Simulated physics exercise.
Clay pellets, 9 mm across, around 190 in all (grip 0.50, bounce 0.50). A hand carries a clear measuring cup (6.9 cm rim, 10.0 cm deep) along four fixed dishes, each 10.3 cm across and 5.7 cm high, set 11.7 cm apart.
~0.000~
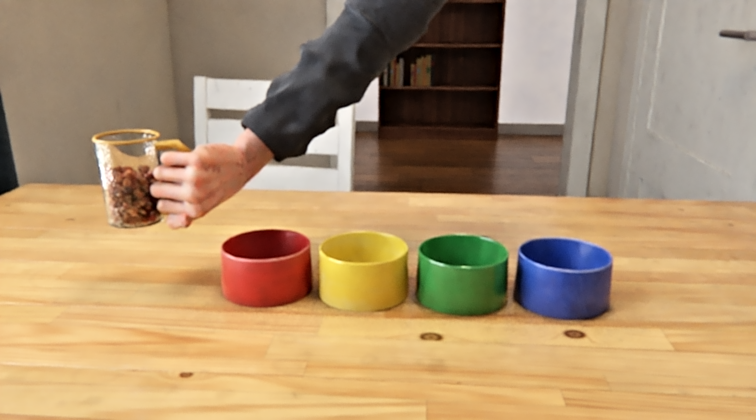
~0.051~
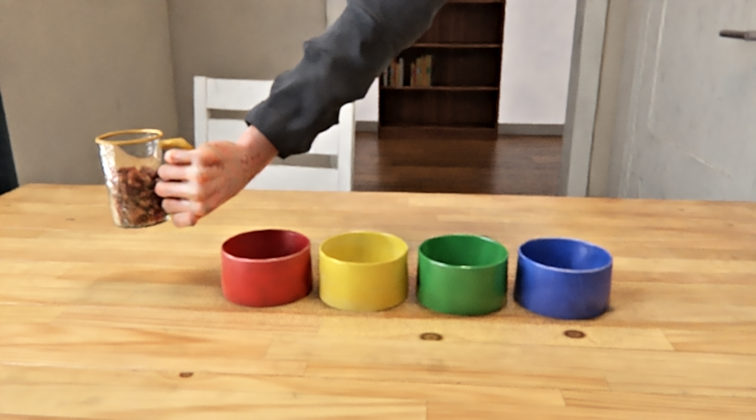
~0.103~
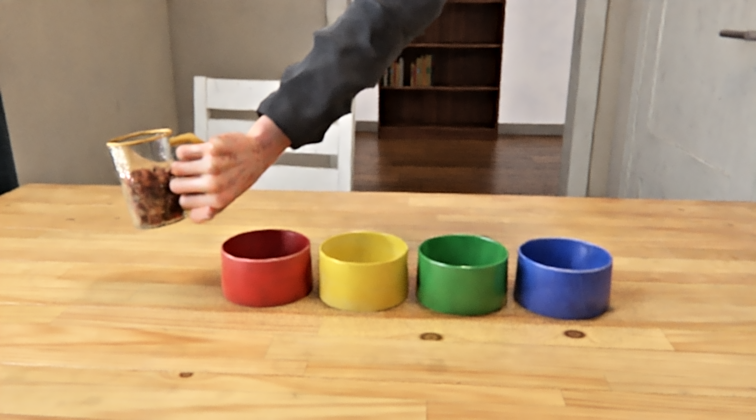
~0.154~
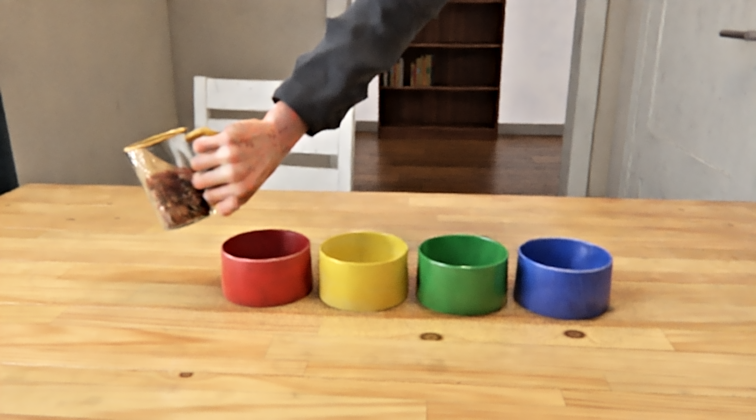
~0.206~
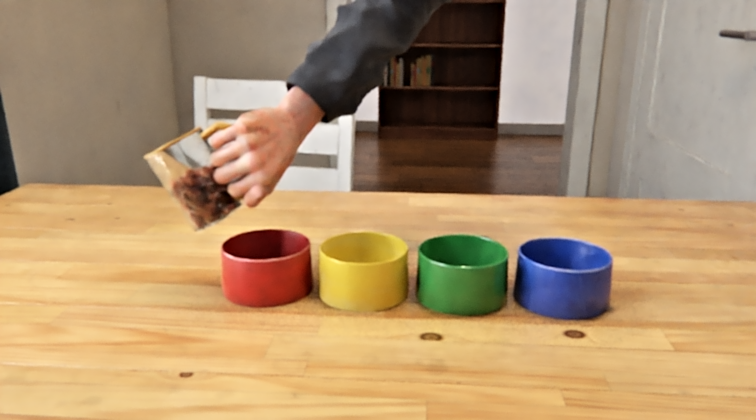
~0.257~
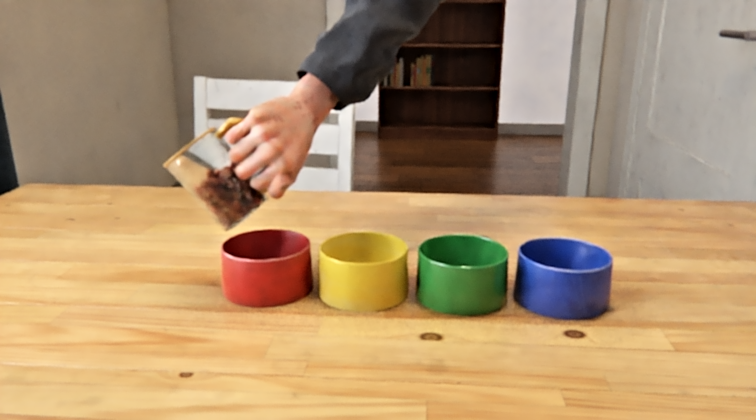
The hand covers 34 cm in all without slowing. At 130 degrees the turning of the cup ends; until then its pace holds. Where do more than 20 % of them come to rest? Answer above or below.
Red: Below, blue: Below, green: Below, yellow: Above, counter: Below.
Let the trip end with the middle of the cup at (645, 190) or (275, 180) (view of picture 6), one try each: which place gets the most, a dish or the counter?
The winner: Green, then red.
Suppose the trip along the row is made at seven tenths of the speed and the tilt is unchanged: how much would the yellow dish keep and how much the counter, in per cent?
Then: Yellow 80; counter 10.
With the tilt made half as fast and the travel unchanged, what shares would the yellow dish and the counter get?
Then: Yellow 100, counter 0.
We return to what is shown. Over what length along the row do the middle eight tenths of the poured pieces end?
About 6 cm.
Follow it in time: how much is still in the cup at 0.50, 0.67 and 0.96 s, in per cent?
In turn: 100, 95, 35.
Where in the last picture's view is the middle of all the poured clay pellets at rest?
Near (362, 277).
After 0.50 s, tilt 83 degrees; cup holds 100 %.
After 0.67 s, tilt 116 degrees; cup holds 95 %, yellow 5 %.
After 0.96 s, tilt 130 degrees; cup holds 35 %, yellow 65 %.
At rest (1.5 s), red 0 %, blue 0 %, green 0 %, yellow 100 %, counter 0 %.
